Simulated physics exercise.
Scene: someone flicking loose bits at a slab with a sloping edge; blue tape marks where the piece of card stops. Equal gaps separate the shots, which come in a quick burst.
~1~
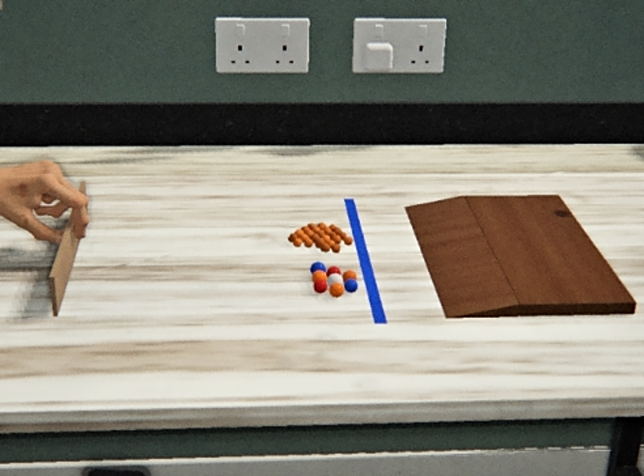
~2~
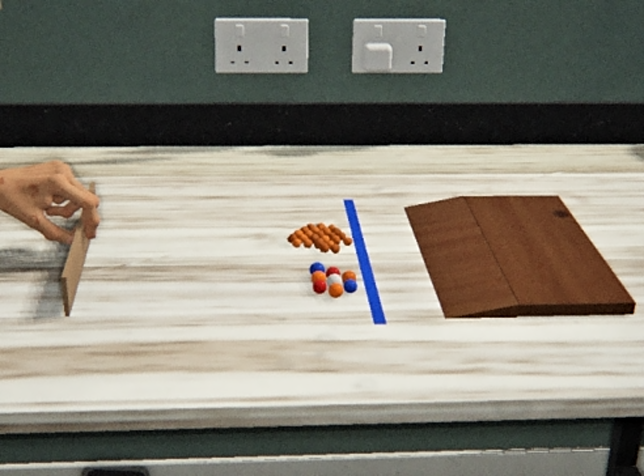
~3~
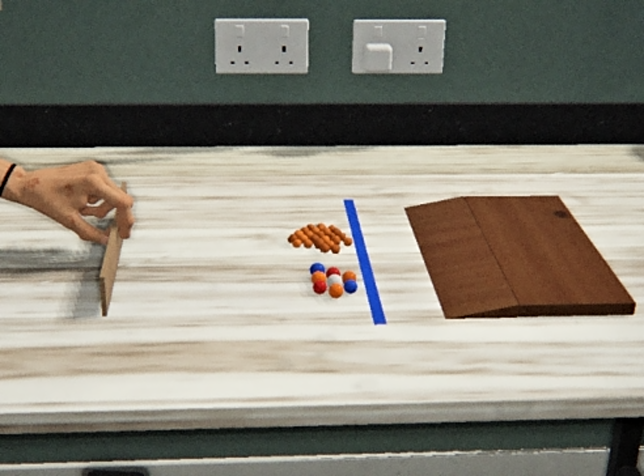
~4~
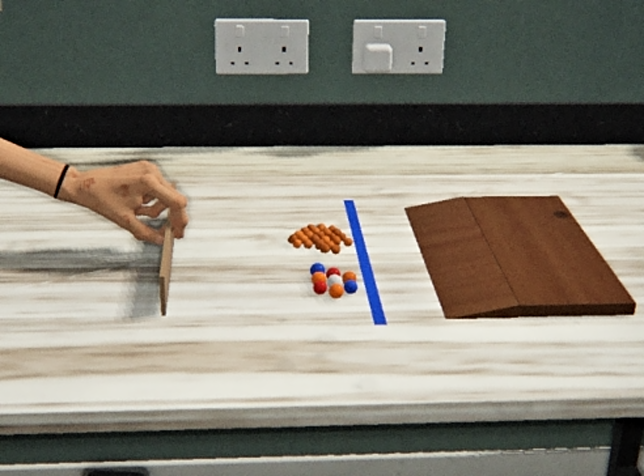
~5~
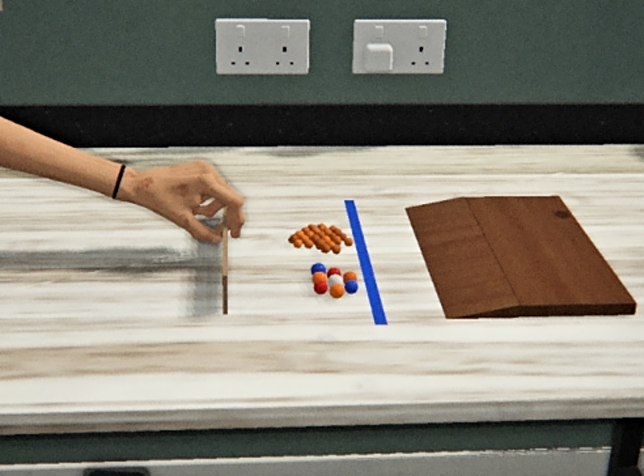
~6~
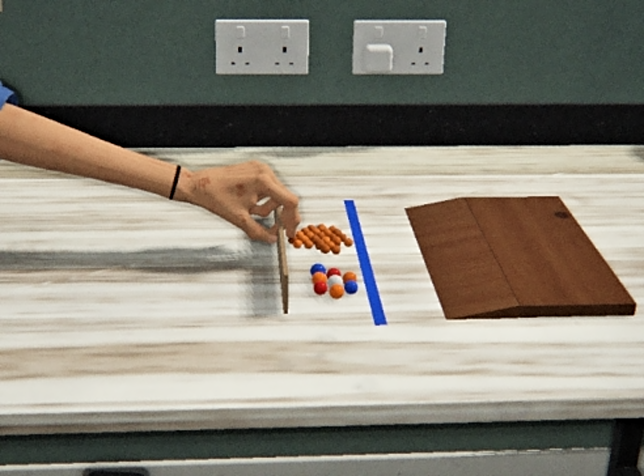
At first, a hand holds a thin upright card at the left of a pale tabletop, away from two small batches of bits beside a blue tape line and a brown sloping slab. The hand then slides the card rightward, slowly then faster, until it is close beside the unmoved batches.
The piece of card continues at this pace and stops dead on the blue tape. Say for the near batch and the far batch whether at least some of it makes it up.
The near batch gets some up. The far batch gets some up.
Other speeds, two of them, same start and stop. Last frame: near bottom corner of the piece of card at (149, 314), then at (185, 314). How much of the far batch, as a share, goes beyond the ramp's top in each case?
You'd see roughly 0 in a hundred the first time and roughly 0 in a hundred the next.
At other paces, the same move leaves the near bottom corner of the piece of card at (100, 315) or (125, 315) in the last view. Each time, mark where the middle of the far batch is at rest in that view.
Its middle ends up close to (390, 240) the first time, and close to (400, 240) the second time.
Then, 0.06 s later than the last frame, piece of card still moving, near (338, 223); near batch every one short of the ramp; far batch every one short of the ramp.
Then, 0.15 s later than the last frame, piece of card stopped at the blue tape; near batch roughly two thirds on the ramp, roughly a third short of the ramp; far batch about a tenth past the top, roughly half on the ramp, roughly a third short of the ramp.
Then, 0.43 s later than the last frame, piece of card stopped at the blue tape; near batch every one past the top; far batch almost all past the top, about a tenth on the ramp.
When it is over, piece of card stopped at the blue tape; near batch every one past the top; far batch almost all past the top, about a tenth short of the ramp.
